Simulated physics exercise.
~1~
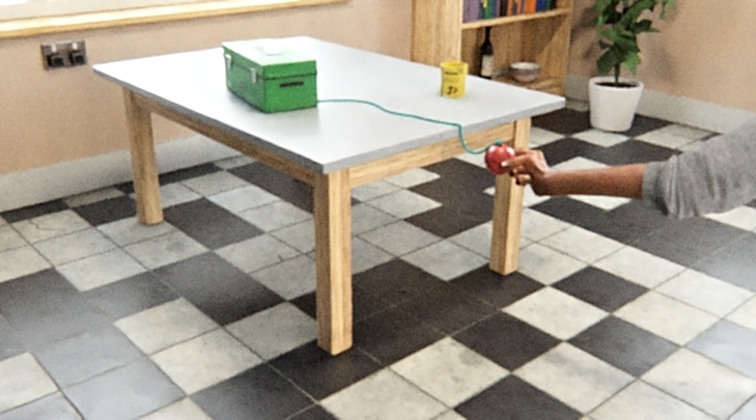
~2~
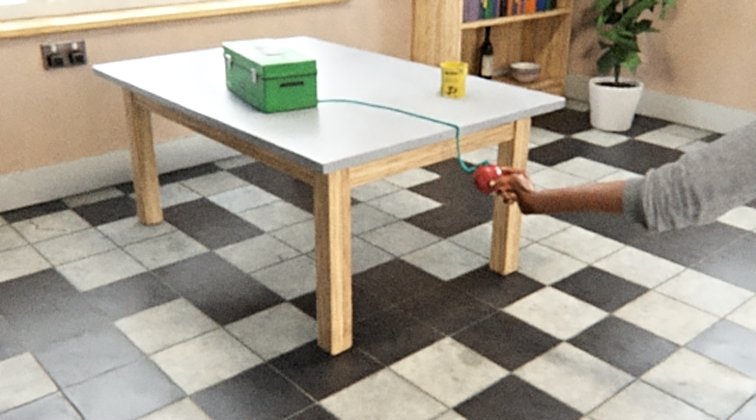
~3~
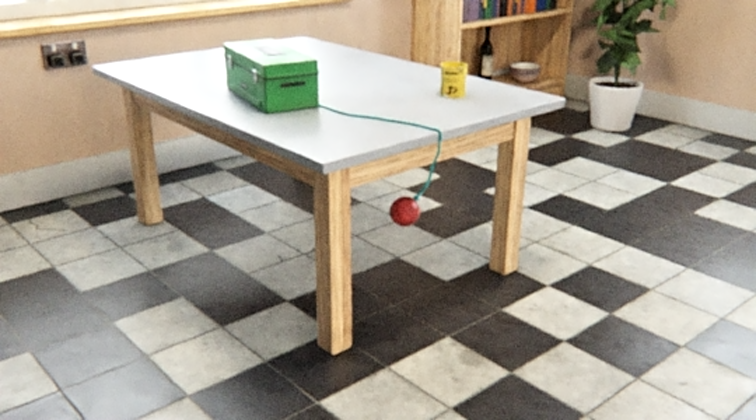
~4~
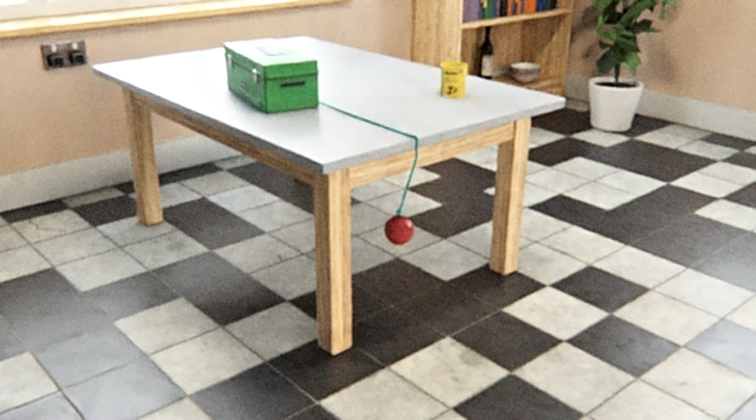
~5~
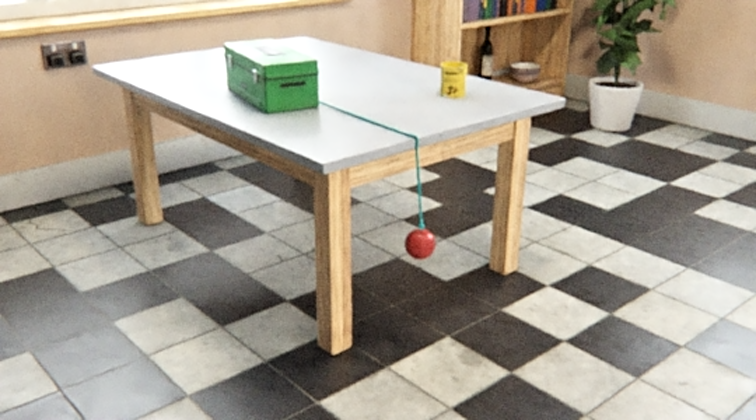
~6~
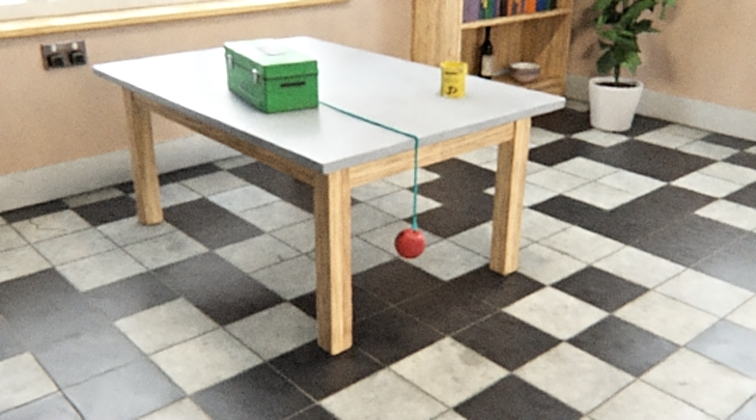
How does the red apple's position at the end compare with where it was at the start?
At the start the red apple is held in a hand near the right end of the table, just below the tabletop. By the end it is lower and farther left, hanging on its string from the table's edge above the floor.
